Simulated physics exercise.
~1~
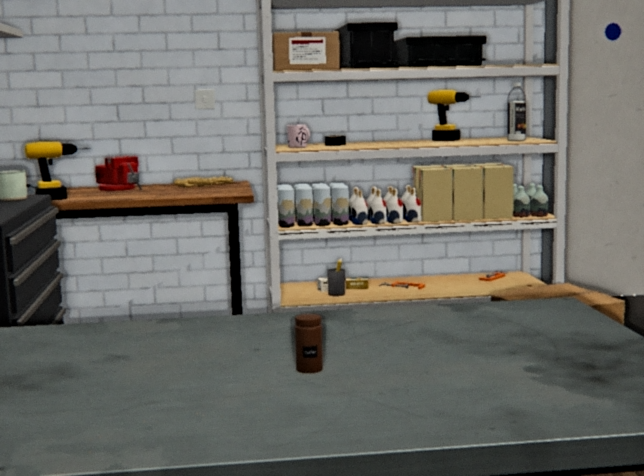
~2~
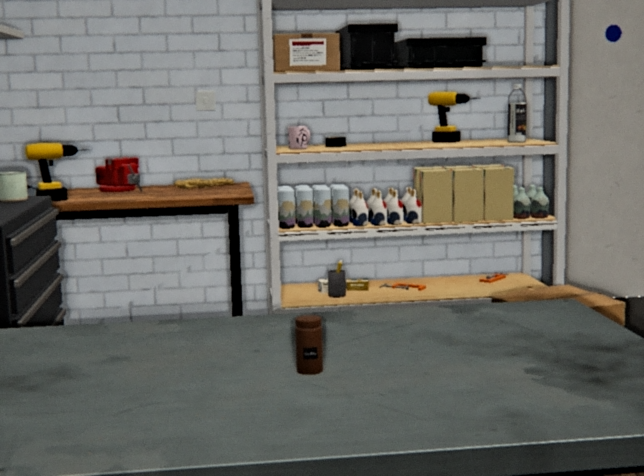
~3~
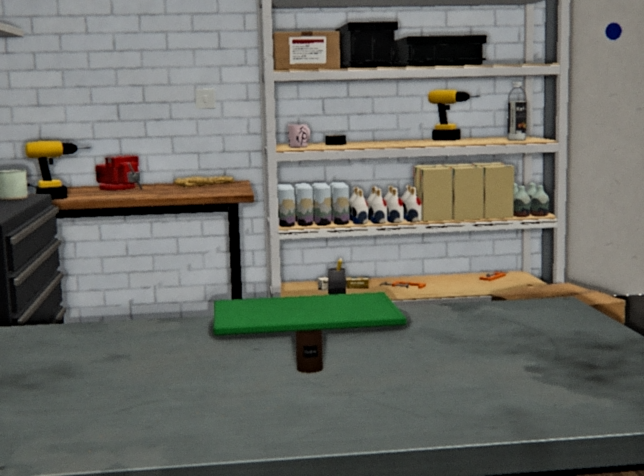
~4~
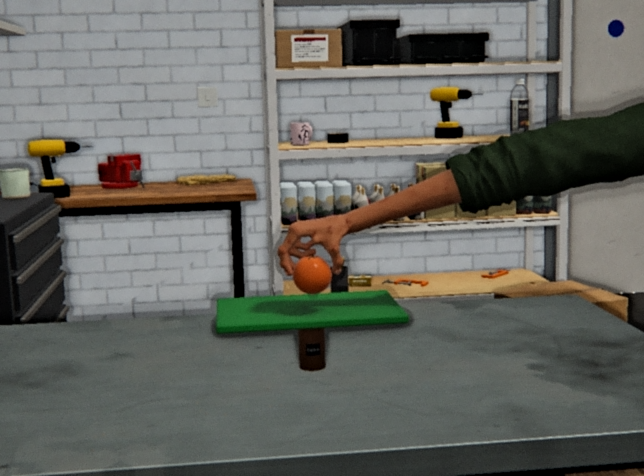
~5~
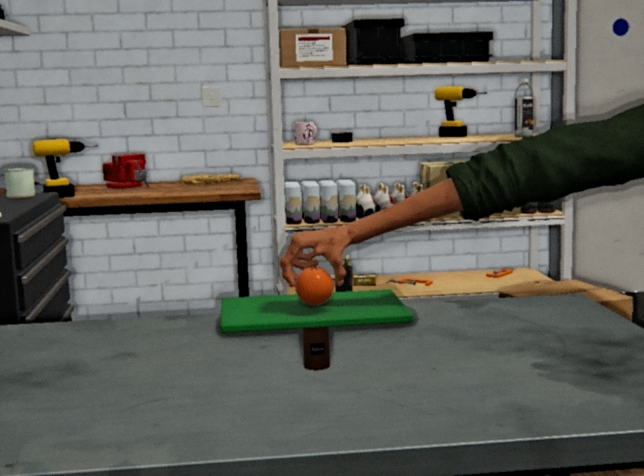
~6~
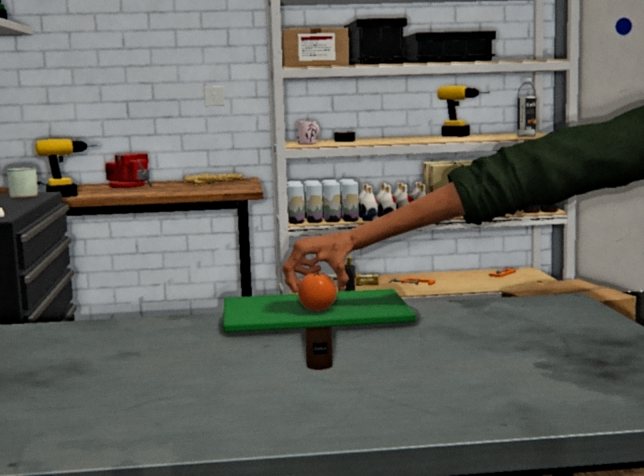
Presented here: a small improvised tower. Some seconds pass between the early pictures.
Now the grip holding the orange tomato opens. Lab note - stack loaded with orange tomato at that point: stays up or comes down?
Observed: Stays up.
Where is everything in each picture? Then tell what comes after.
In the first picture, the last thing is not in view yet; brown shaker (309, 343).
In the second picture, the last thing is not in view yet; brown shaker (309, 345).
In the third picture, the last thing is not in view yet; brown shaker (309, 343).
The fourth picture shows on its way; orange tomato (313, 275); brown shaker (312, 341).
The fifth picture shows on its way; orange tomato (315, 286); brown shaker (316, 340).
The sixth picture shows set down, still held; orange tomato (317, 292); brown shaker (319, 340).
Then, 0.20 s past the last view, nothing moves.
Then, 0.30 s past the last view, orange tomato resting near (317, 293).
Then, 0.60 s past the last view, orange tomato resting near (318, 293).
Finally, all 3 still in place. Final places as the last picture's camera would see them, orange tomato near (318, 293). The stack keeps its balance.
